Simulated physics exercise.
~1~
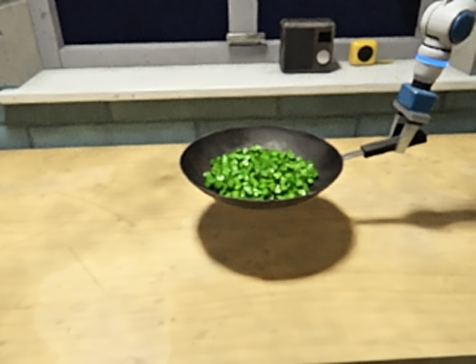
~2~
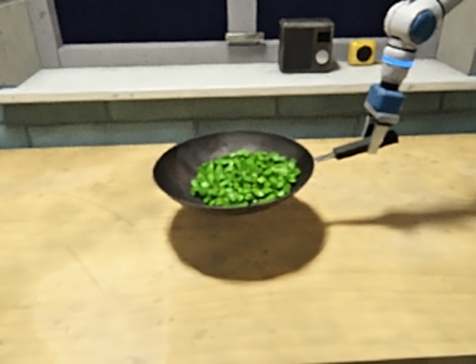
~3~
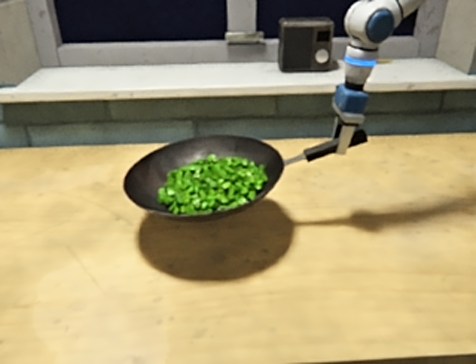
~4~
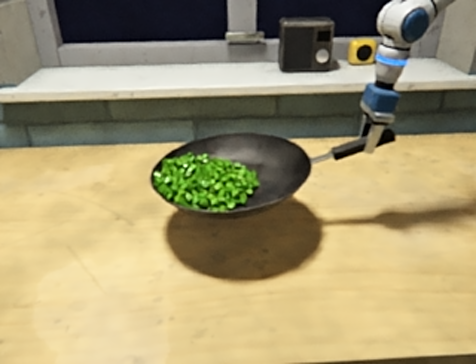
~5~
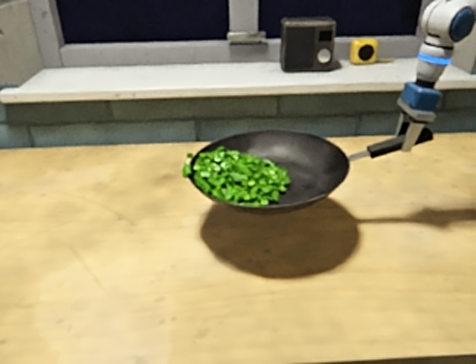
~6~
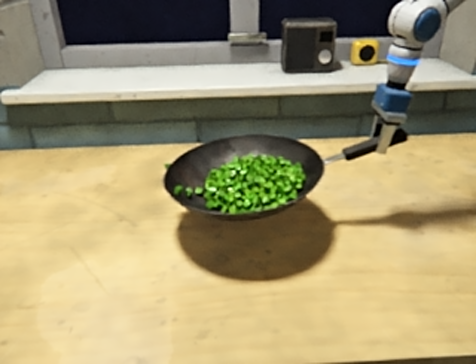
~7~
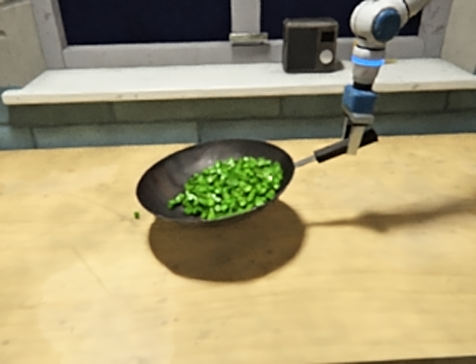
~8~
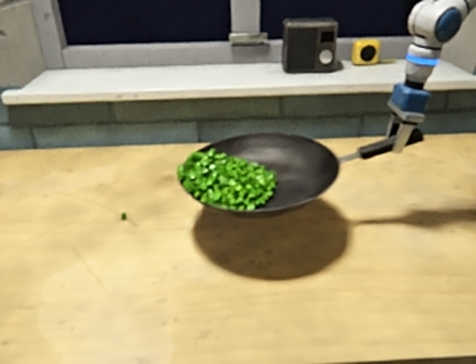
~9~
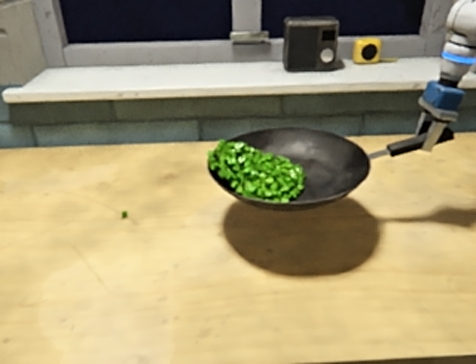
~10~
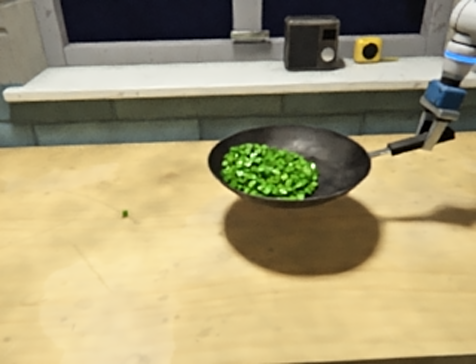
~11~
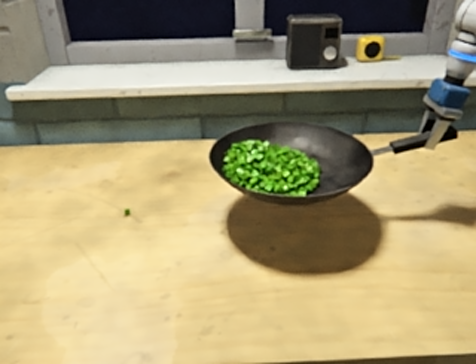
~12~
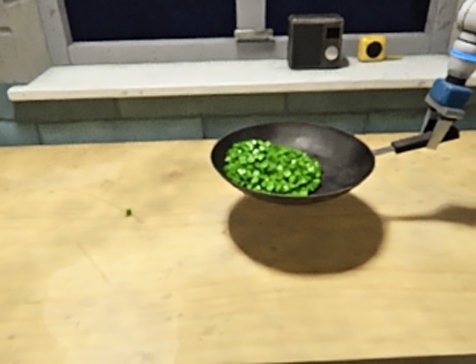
Robot arm swinging a dark pan of chopped green vegetables left and right above a table, spilling one piece before holding still.
